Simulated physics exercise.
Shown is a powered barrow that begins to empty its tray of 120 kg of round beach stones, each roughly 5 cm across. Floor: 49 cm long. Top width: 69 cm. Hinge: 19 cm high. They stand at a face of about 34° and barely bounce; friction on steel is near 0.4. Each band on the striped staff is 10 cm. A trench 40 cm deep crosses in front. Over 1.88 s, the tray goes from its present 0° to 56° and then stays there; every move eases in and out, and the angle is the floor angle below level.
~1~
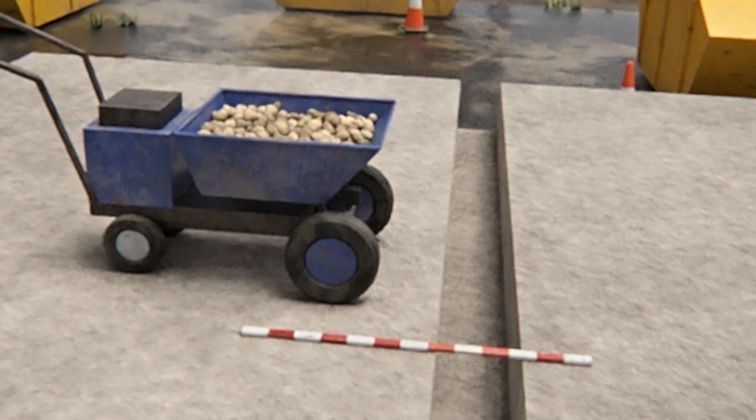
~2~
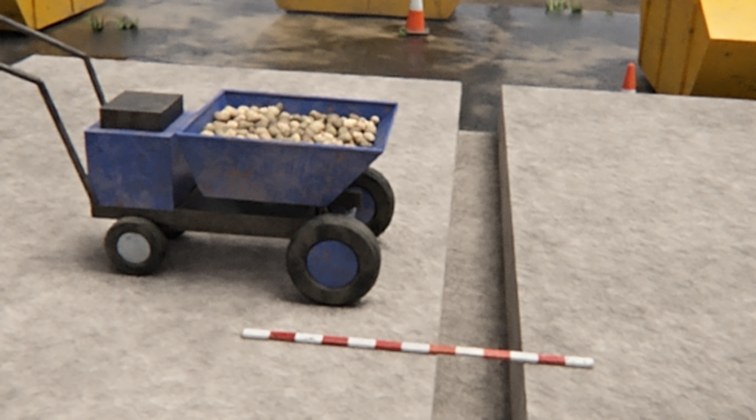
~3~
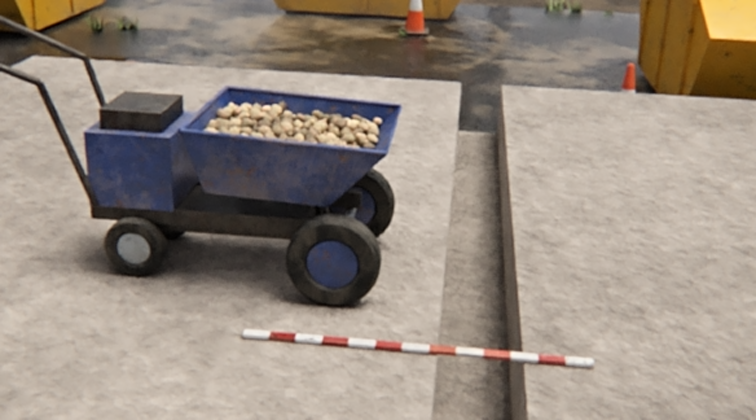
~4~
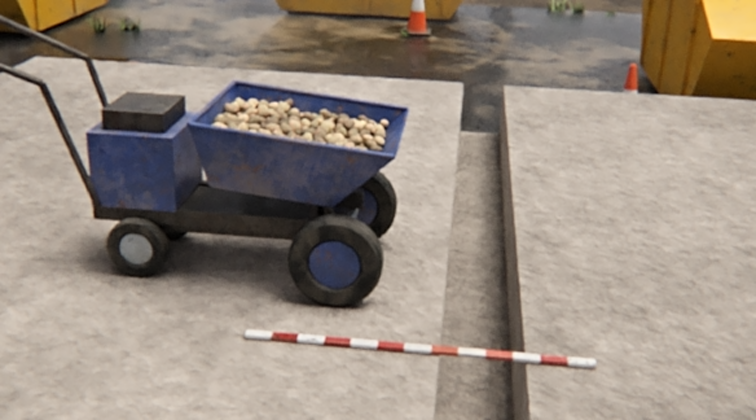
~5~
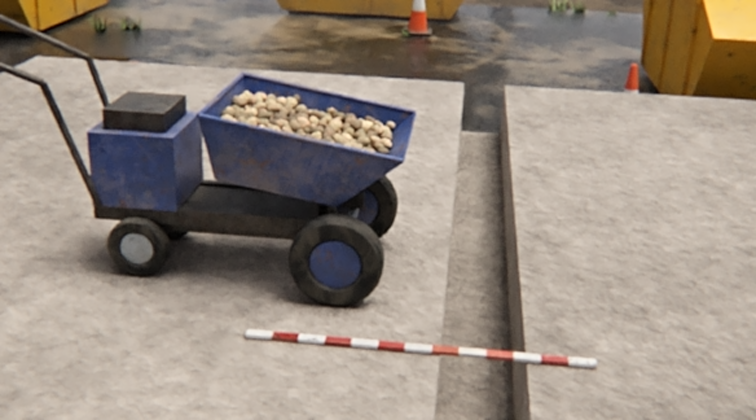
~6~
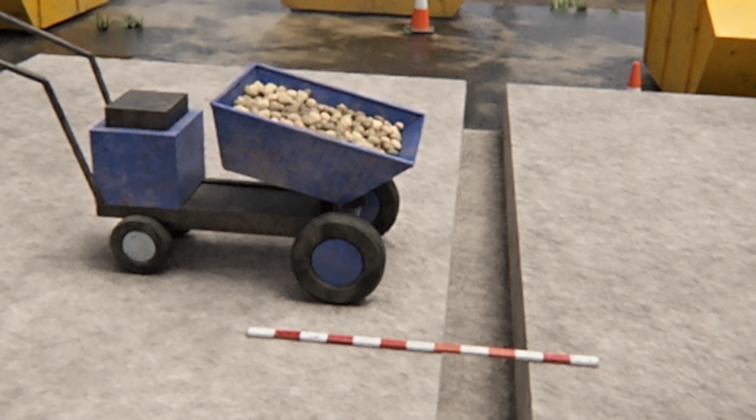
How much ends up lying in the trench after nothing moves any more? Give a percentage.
A share of about 71 per cent.
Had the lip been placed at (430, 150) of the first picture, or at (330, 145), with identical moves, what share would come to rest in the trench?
Around 30 and then 70 percent.
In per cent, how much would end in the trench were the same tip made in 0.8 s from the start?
60 %.
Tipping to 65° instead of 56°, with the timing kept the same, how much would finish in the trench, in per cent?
Then close to 75 per cent.
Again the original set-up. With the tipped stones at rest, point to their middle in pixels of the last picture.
(486, 343).
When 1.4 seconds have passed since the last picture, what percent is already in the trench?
Some 20 per cent.
Then, 0.8 s after the last picture the floor is at 47°, 100 % in the tray; the foremost stones are at (453, 193).
Then, 1.4 s after the last picture the floor is at 56°, 76 % in the tray, 22 % in the trench, 2 % past the trench; the foremost stones are at (540, 292).
Then, 1.7 s after the last picture the floor is at 56°, 51 % in the tray, 40 % in the trench, 10 % past the trench; the foremost stones are at (606, 290).
Then, 3.7 s after the last picture the floor is at 56°, 18 % in the tray, 71 % in the trench, 11 % past the trench; the foremost stones are at (646, 290).
